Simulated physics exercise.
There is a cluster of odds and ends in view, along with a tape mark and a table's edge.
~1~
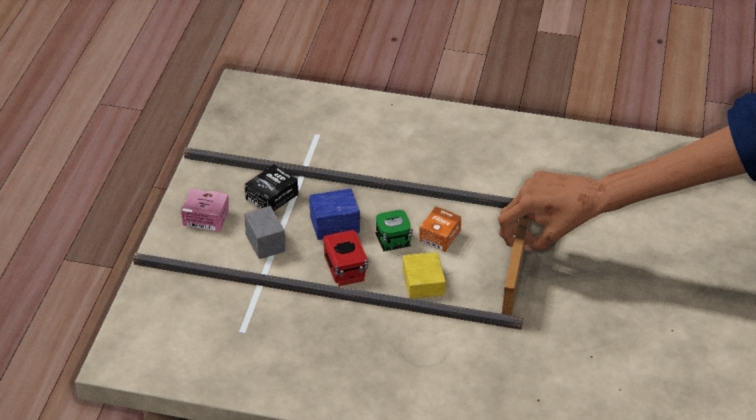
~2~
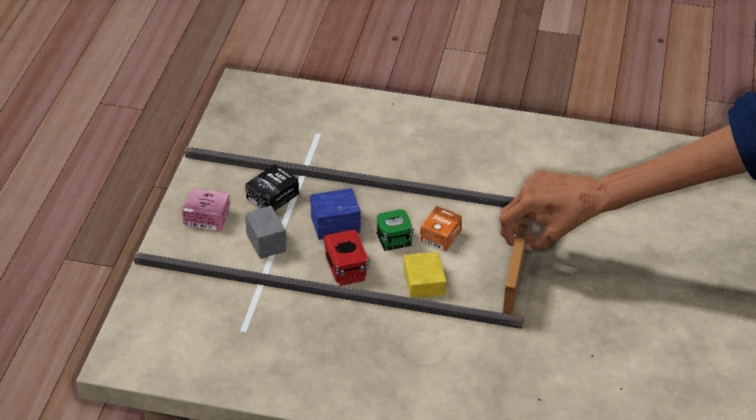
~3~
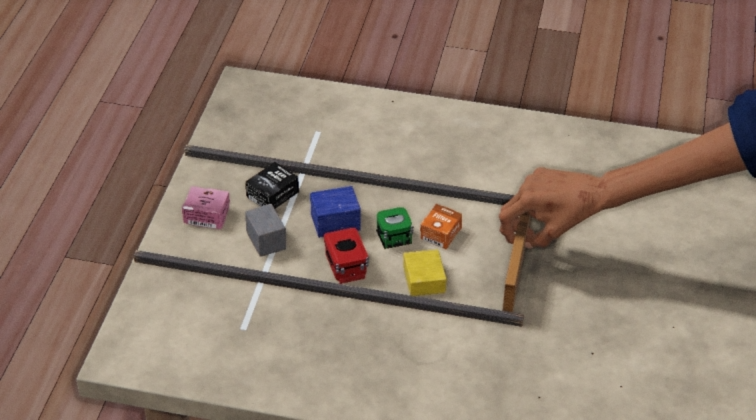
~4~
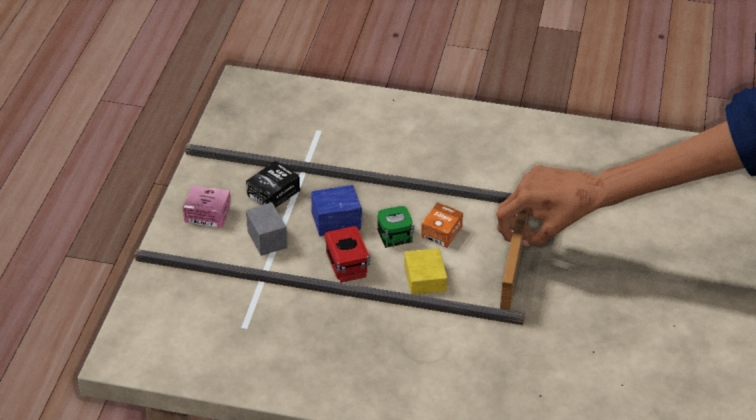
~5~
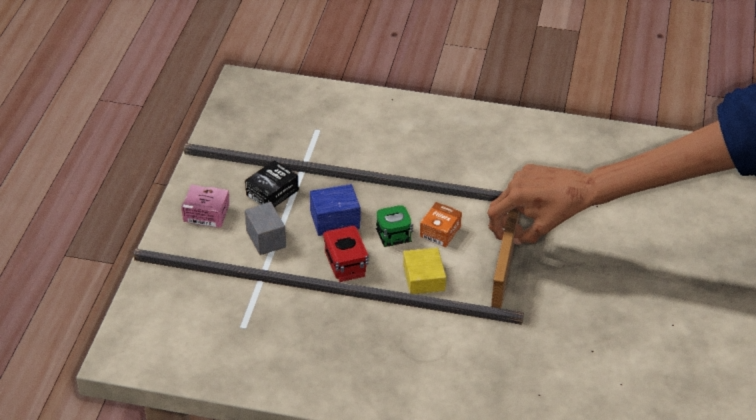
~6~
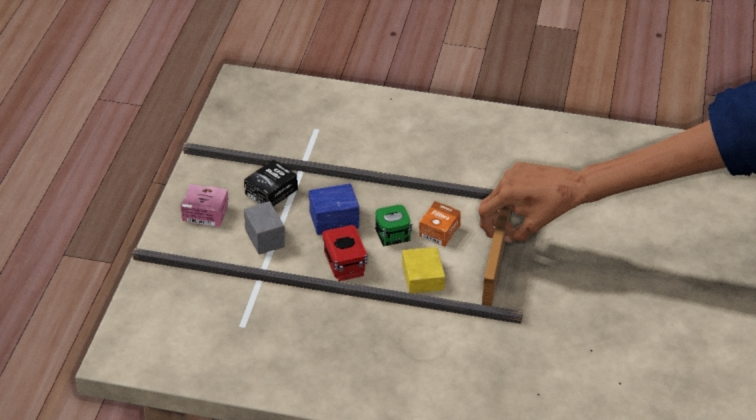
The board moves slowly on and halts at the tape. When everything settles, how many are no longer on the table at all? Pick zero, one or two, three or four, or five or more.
Zero are off the table.
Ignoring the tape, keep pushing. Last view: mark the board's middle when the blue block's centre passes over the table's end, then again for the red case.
Blue block over the end: About (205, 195). Red case over the end: About (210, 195).
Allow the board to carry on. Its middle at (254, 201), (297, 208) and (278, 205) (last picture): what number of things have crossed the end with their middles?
That makes 1, 0, 0.
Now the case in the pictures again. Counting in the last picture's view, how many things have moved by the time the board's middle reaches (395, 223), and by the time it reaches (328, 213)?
Up to then 5, and up to the other point 7.
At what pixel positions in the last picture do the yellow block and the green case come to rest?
Answer: First (254, 242), after that (236, 212).
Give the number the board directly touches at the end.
Looks like 2 of them, all told.
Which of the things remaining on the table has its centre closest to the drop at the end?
It's the pink box.
Soon after, none off yet; pink box at rest near (205, 206); black box at rest near (271, 184); grey block at rest near (264, 228).
After that, none off yet; pink box at rest near (205, 206); black box moving near (268, 183); grey block at rest near (264, 228).
And then, none off yet; pink box moving near (197, 203); black box displaced about its own width near (219, 170); grey block displaced about its own width near (223, 219).
In the end, the number that fall off is zero.
